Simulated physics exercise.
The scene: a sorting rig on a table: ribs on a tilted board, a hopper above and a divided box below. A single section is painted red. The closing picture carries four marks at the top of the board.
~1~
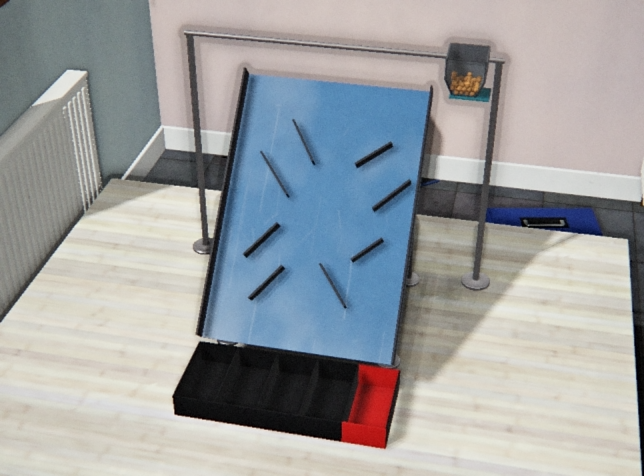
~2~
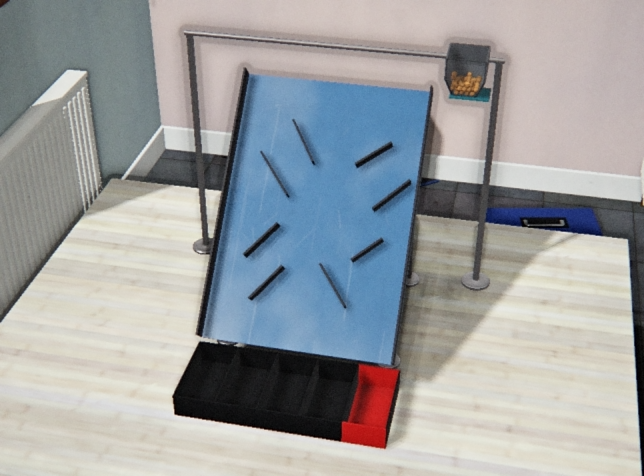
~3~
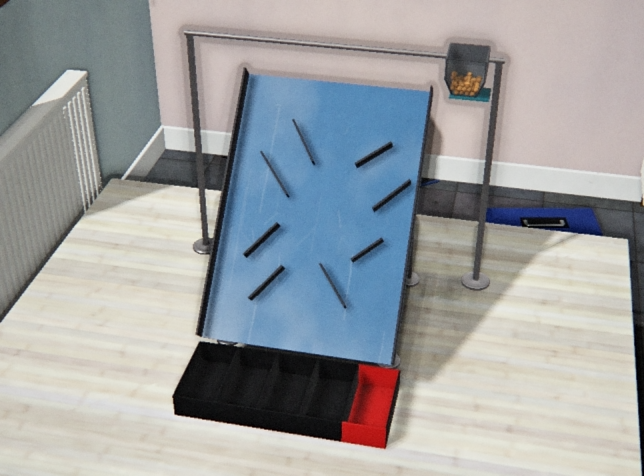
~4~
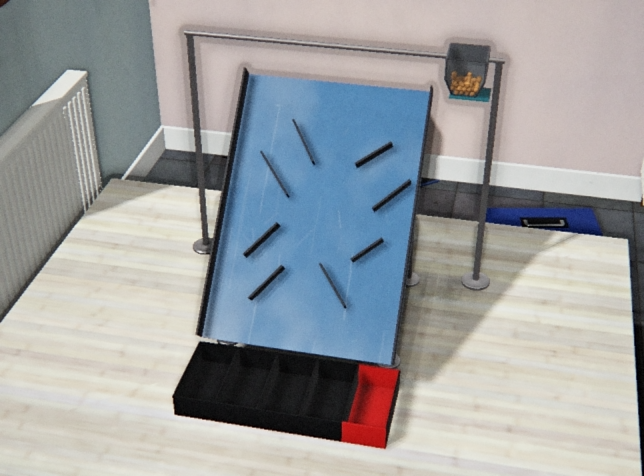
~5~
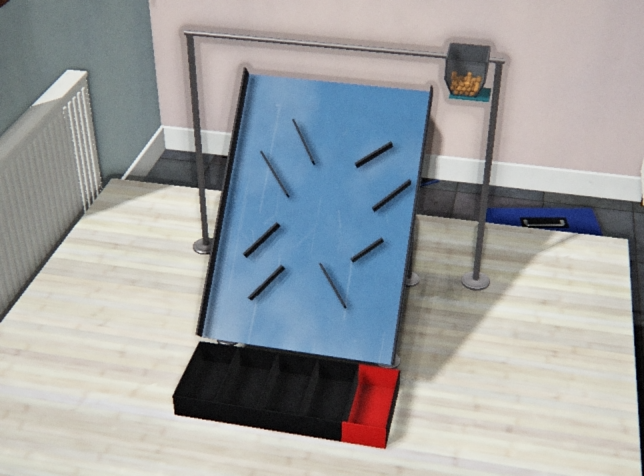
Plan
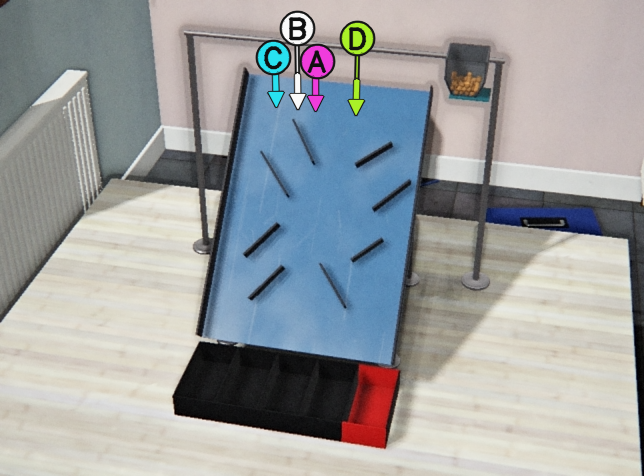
Nothing moves as a hopper of roasted chickpeas sits above a tilted blue board.
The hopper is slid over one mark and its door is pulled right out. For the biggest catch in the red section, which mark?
Mark A does it best.
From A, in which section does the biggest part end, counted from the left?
It is the fifth one.
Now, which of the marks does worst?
It is C.
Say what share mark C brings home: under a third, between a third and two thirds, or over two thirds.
Mark C gives under a third.
On the marked copy, mark A meets the board at (315, 105); mark B meets the board at (297, 103); mark C meets the board at (276, 101); mark D meets the board at (356, 109).
With A, most in the red section, about a quarter in other sections, a stray few outside the box.
With B, about half in the red section, about half in other sections, a stray few outside the box.
With C, a small part in the red section, most in other sections, a small part outside the box.
With D, about a third in the red section, about half in other sections, a small part outside the box.
